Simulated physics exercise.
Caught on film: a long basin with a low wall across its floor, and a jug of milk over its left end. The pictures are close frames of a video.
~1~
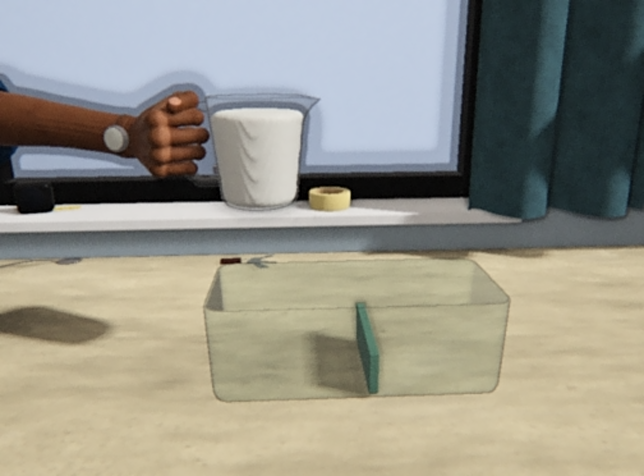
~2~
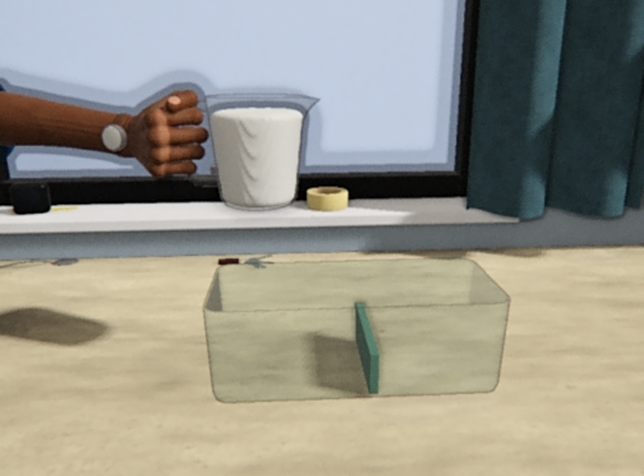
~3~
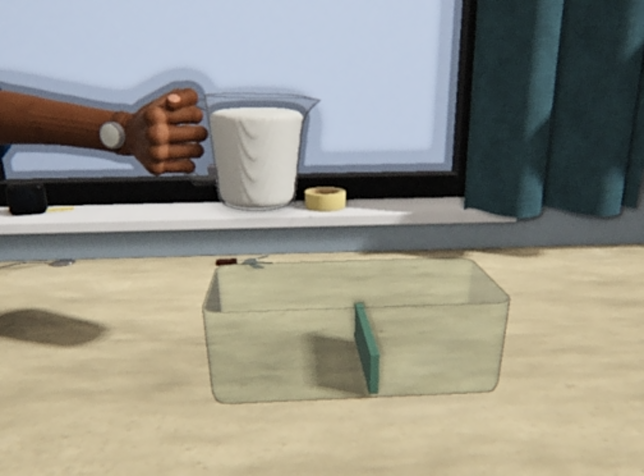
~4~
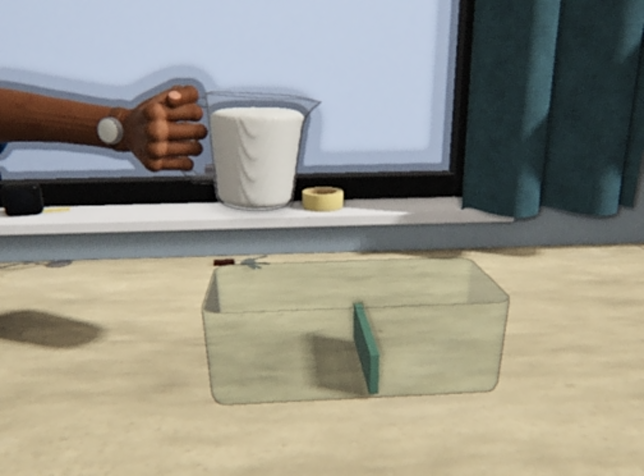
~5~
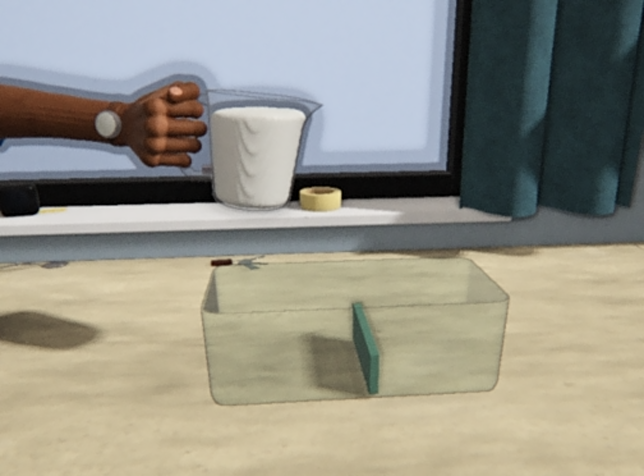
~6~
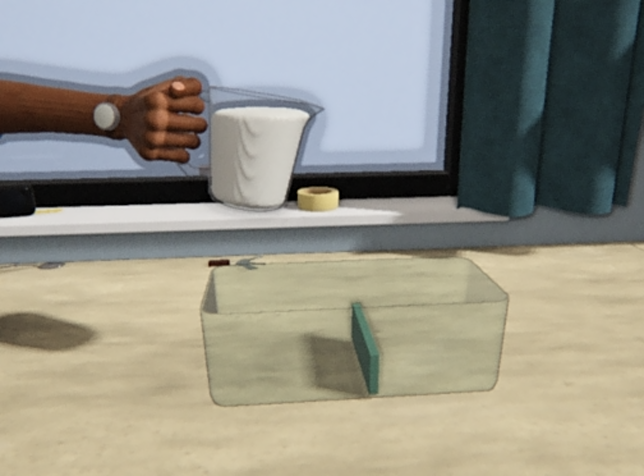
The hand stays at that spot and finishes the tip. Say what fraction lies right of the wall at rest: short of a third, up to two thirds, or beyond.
In the end over two thirds is right of the wall.
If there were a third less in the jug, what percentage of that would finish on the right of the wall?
Some 65 per cent.
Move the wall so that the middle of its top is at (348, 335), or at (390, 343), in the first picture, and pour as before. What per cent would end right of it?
The first gives 95 %, the second 45 %.
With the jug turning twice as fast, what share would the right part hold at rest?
Near 75 %.
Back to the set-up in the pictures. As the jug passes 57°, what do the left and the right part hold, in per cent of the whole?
The left part 0 per cent, the right part 5.
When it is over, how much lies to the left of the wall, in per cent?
Some 20 per cent.
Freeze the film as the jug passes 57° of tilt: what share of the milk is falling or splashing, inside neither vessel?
Roughly 15 in a hundred.
A moment on, the jug is tipped part way and 81 per cent is still to pour, 0 is left of the wall and 4 right of it.
Next, the jug is tipped on its side and 31 per cent is still to pour, 1 is left of the wall and 48 right of it.
Then the jug is tipped right over and 2 per cent is still to pour, 16 is left of the wall and 78 right of it.
Later the jug is tipped right over and 0 per cent is still to pour, 21 is left of the wall and 78 right of it.
At rest 21 per cent lies left of the wall, 78 right of it and 1 outside.
